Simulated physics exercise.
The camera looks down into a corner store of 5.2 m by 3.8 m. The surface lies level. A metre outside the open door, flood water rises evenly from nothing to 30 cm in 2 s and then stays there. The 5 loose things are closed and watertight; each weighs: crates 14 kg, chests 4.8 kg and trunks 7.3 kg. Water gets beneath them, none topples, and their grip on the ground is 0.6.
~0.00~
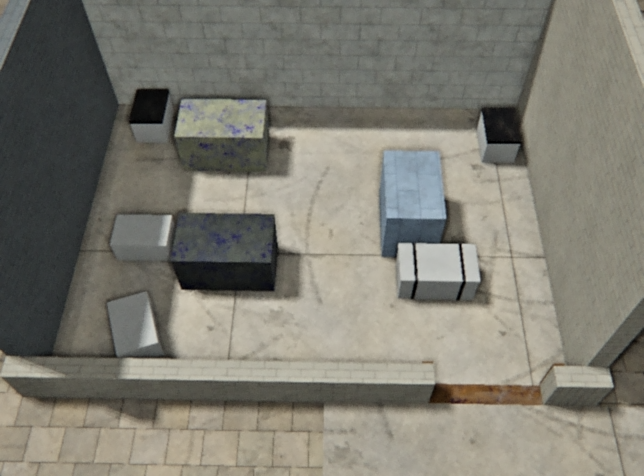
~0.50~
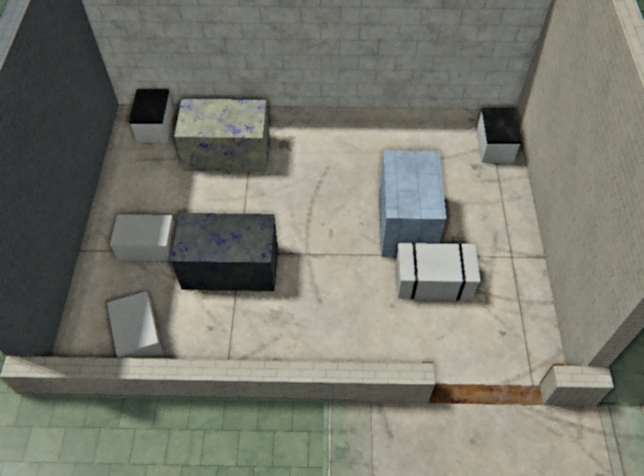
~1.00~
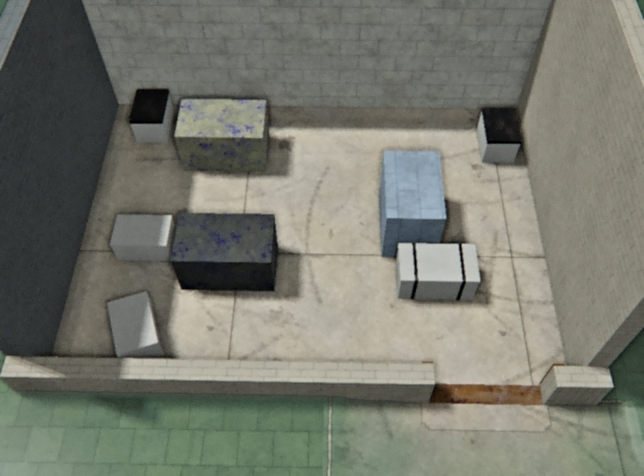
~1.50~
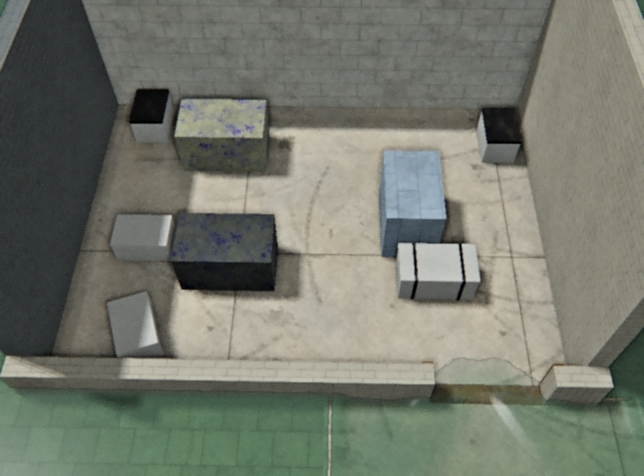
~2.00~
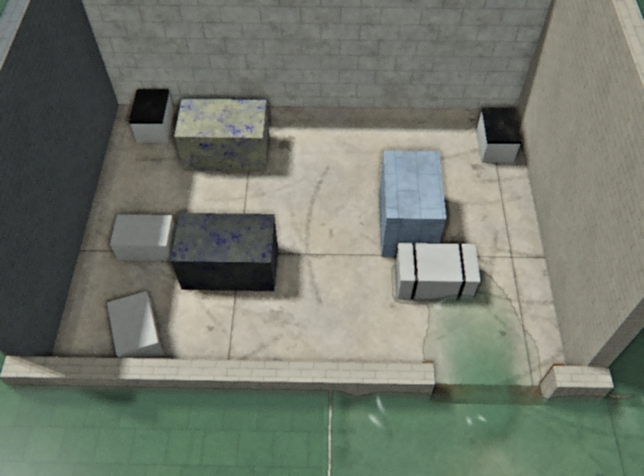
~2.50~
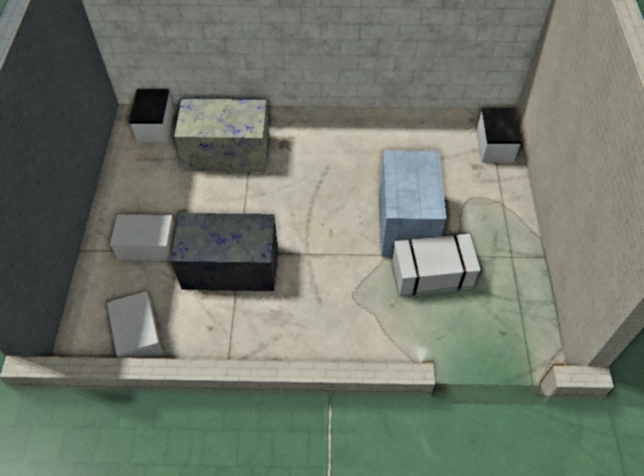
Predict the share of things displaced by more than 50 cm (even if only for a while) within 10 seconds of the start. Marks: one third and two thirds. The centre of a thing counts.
That comes to between one and two thirds.
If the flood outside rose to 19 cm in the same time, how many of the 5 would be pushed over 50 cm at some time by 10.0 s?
Then 2.
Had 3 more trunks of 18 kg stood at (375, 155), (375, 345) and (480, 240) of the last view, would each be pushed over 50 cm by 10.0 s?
In that order: Over, less, over.
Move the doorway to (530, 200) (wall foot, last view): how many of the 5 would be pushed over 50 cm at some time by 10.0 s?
In that case 4 of them.
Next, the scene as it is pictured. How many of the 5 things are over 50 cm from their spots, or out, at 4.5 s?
0 of them.
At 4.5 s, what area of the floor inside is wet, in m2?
Roughly 11.5 m2.
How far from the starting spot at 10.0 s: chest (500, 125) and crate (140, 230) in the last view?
In turn: 250 cm, 40 cm.
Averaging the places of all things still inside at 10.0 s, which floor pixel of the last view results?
Around (228, 224).
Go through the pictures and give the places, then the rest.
A trunk at (439, 262) rests on the ground; a crate at (132, 322), on the bottom; water covers 0.0 m2; 0 of 5 have shifted, in the first frame.
A trunk at (439, 262) rests on the ground; a crate at (132, 322), on the bottom; water covers 0.0 m2; 0 of 5 have shifted, in the second frame.
A trunk at (439, 262) rests on the ground; a crate at (132, 322), on the bottom; 0.0 m2 under water; 0 of 5 have shifted, in the third frame.
A trunk at (439, 262), on the bottom; a crate at (132, 322) rests on the ground; 0.2 m2 under water; 0 of 5 have shifted, in the fourth frame.
A trunk at (439, 262) rests on the ground; a crate at (132, 322) rests on the ground; water covers 1.1 m2; 0 of 5 have shifted, in the fifth frame.
A trunk at (437, 256), on the bottom, 7 cm from its start; a crate at (132, 322) rests on the ground; 3.1 m2 under water; 1 of 5 have shifted, in the sixth frame.
After 3.5 s 0 of 5 are over 50 cm from their spots; 1 afloat.
After 4.5 s 0 of 5 are over 50 cm from their spots; 2 afloat.
After 7.0 s 1 of 5 are over 50 cm from their spots; 3 afloat.
After 10.0 s 1 of 5 are over 50 cm from their spots, and 2 have been at some point; 5 afloat.
